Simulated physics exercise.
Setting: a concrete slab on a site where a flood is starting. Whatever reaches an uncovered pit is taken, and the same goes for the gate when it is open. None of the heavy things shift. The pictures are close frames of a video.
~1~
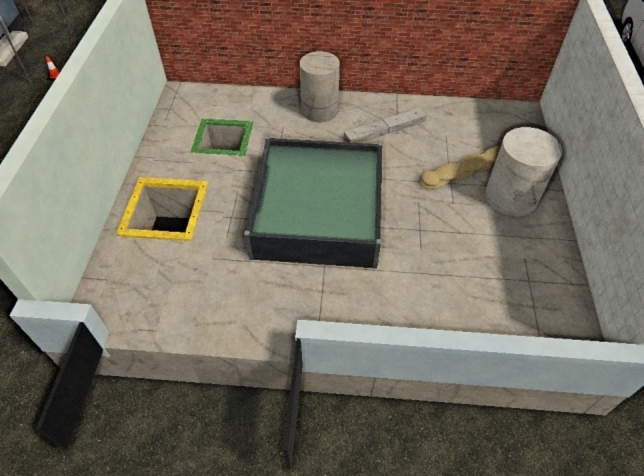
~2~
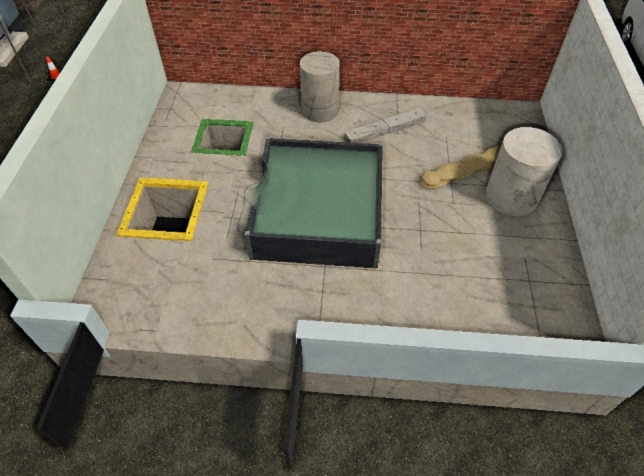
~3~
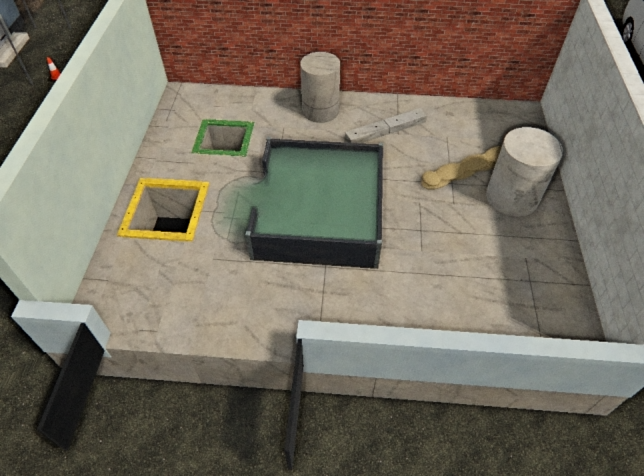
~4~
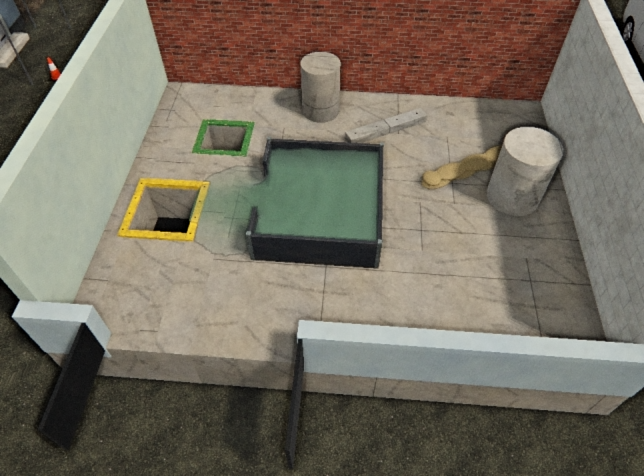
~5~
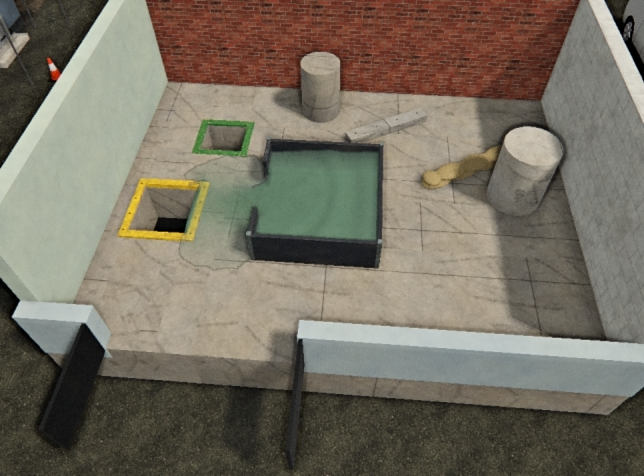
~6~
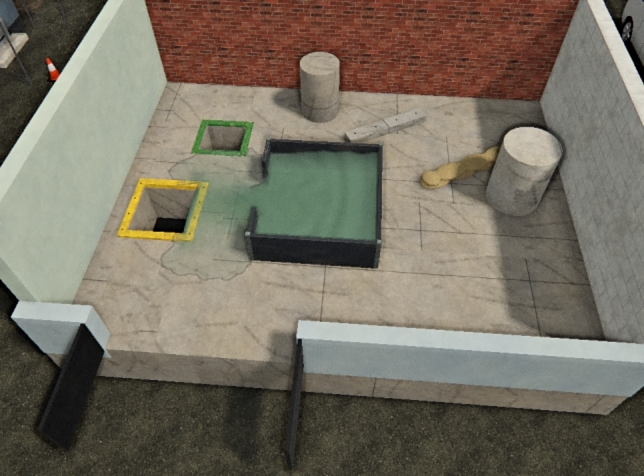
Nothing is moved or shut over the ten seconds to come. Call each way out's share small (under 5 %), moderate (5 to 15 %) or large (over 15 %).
The gate's share is moderate. The green pit's share is moderate. The yellow pit's share is large.
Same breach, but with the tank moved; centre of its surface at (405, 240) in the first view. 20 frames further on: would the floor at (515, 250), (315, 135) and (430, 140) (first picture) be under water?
Location one: Bone dry; location two: Bone dry; location three: Bone dry.
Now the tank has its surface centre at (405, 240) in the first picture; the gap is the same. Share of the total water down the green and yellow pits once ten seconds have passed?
Tally in per cent: Green pit 10, yellow pit 15.
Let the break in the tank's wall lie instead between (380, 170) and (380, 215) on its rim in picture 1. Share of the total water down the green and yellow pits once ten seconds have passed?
Per cent: Green 0, yellow 0.
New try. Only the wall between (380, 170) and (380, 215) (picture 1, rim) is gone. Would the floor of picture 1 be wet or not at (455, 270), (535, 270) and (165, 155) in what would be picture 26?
Soaked, then soaked, then unsoaked.
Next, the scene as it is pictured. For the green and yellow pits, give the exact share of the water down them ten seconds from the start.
About 8 and 38 per cent.
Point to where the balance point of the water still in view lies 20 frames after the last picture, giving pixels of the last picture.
At about (264, 203).
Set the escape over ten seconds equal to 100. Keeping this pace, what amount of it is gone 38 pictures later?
Close to 75 out of every hundred.
A moment on, water covers 15 % of the floor; the gate 0 %, the green pit 0 %, the yellow pit 10 %.
Next, water covers 20 % of the floor; the gate 0 %, the green pit 1 %, the yellow pit 18 %.
Then, water covers 25 % of the floor; the gate 1 %, the green pit 2 %, the yellow pit 26 %.
Later, water covers 35 % of the floor; the gate 4 %, the green pit 4 %, the yellow pit 34 %.
In the end, water covers 45 % of the floor; the gate 11 %, the green pit 8 %, the yellow pit 38 %.
